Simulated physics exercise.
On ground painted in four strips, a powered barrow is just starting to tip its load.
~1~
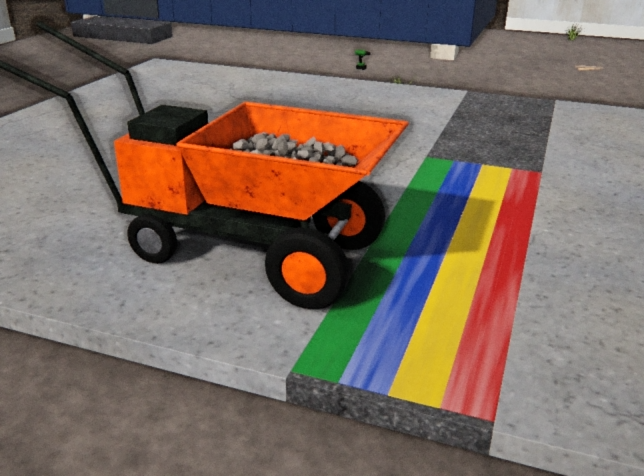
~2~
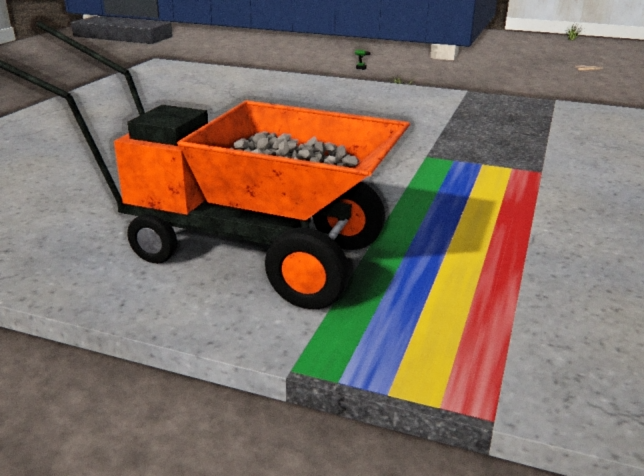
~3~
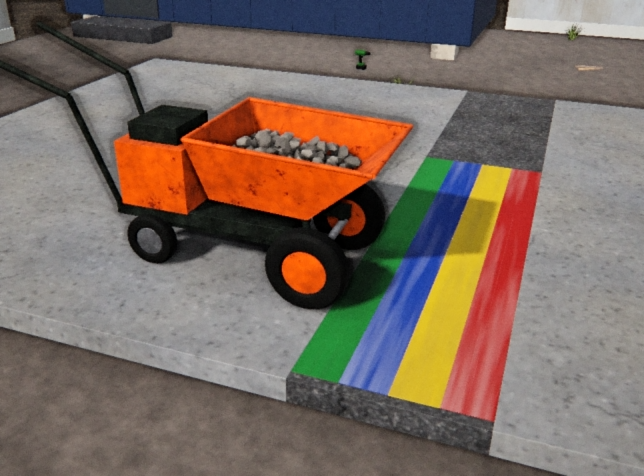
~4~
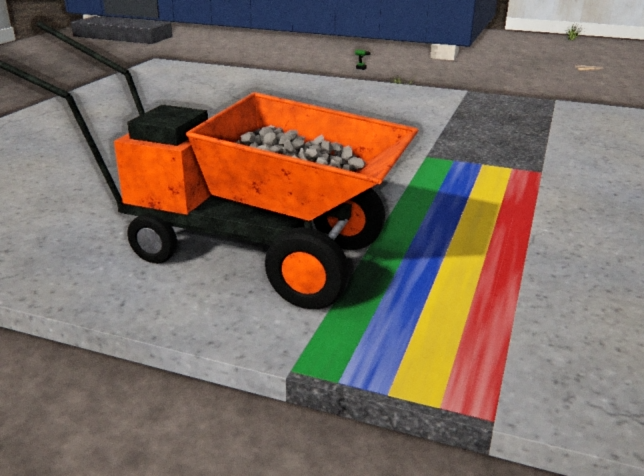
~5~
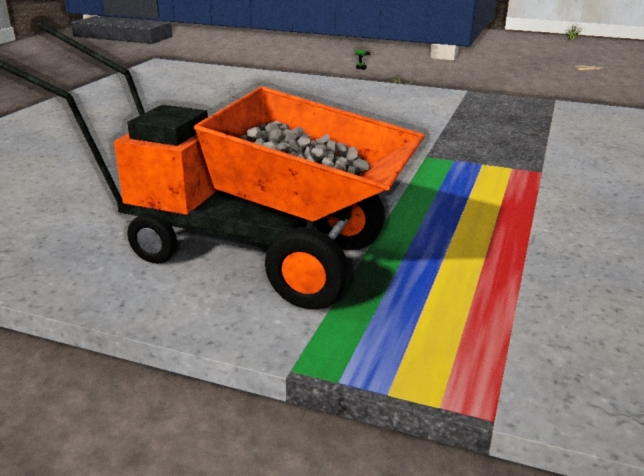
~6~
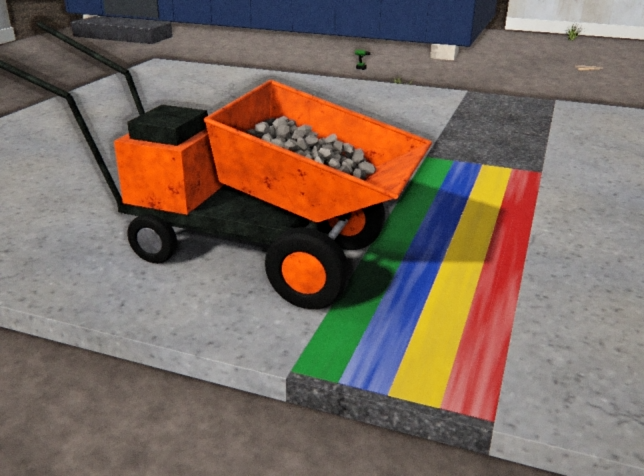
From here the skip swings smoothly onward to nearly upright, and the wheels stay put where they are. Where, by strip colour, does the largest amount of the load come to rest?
On the red strip.
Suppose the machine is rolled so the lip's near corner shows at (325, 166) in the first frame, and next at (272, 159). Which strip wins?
Spot 1 - that yellow strip; spot 2 - the blue strip.
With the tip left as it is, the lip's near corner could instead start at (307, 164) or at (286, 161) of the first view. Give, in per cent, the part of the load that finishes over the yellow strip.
Position 1 near 30 %, position 2 near 20 %.
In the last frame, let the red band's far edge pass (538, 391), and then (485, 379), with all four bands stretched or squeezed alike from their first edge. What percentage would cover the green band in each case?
Shares: Near 0 %; near 0 %.
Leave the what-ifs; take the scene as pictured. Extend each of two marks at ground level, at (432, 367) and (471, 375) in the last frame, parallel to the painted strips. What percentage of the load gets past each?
Around 80 per cent for the first, and 50 per cent for the second.
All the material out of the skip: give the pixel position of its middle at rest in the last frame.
The centre ends up roughly at (496, 300).
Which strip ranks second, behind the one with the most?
It's the strip in yellow.
Shortly afterwards, skip tipped steeply; the whole lot in the skip.
Next, skip tipped steeply; the bulk in the skip; a little over the yellow strip; a little over the red strip.
Some moments later, skip tipped right over; a little in the skip; near a quarter over the yellow strip; near a third over the red strip; near a quarter off the paint.
In the end, skip tipped right over; a little in the skip; none at all over the green strip; none at all over the blue strip; near a quarter over the yellow strip; near a third over the red strip; near a quarter off the paint.
